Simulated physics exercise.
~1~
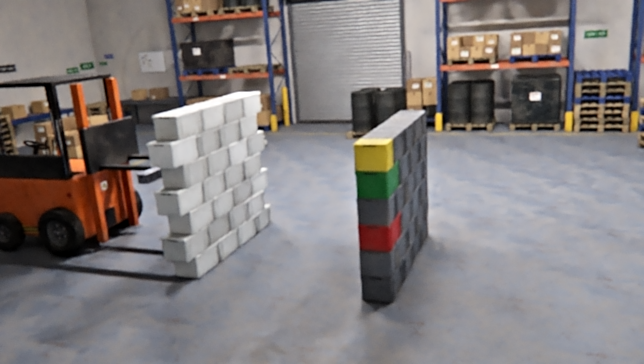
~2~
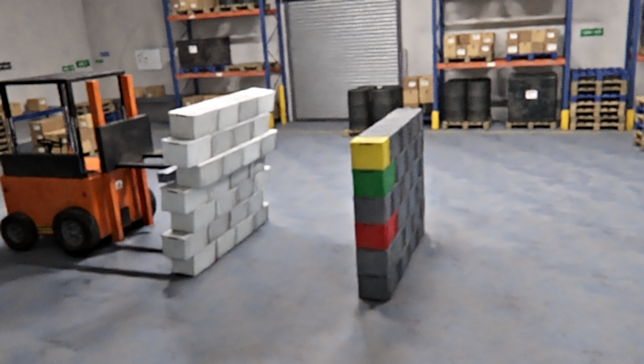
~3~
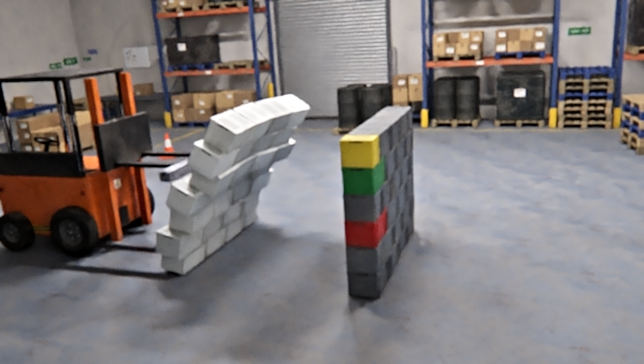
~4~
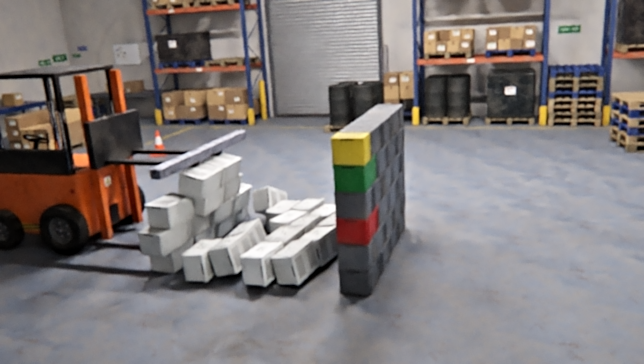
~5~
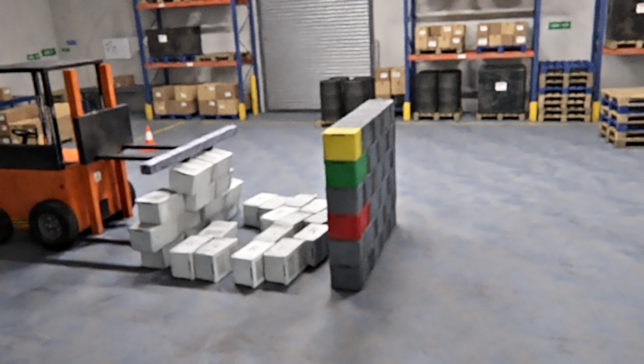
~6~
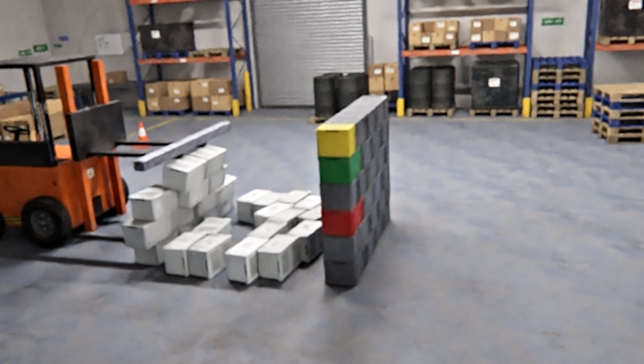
Warehouse floor, orange forklift pushing a beam into a white block wall, which topples and spills short of the standing dark wall.
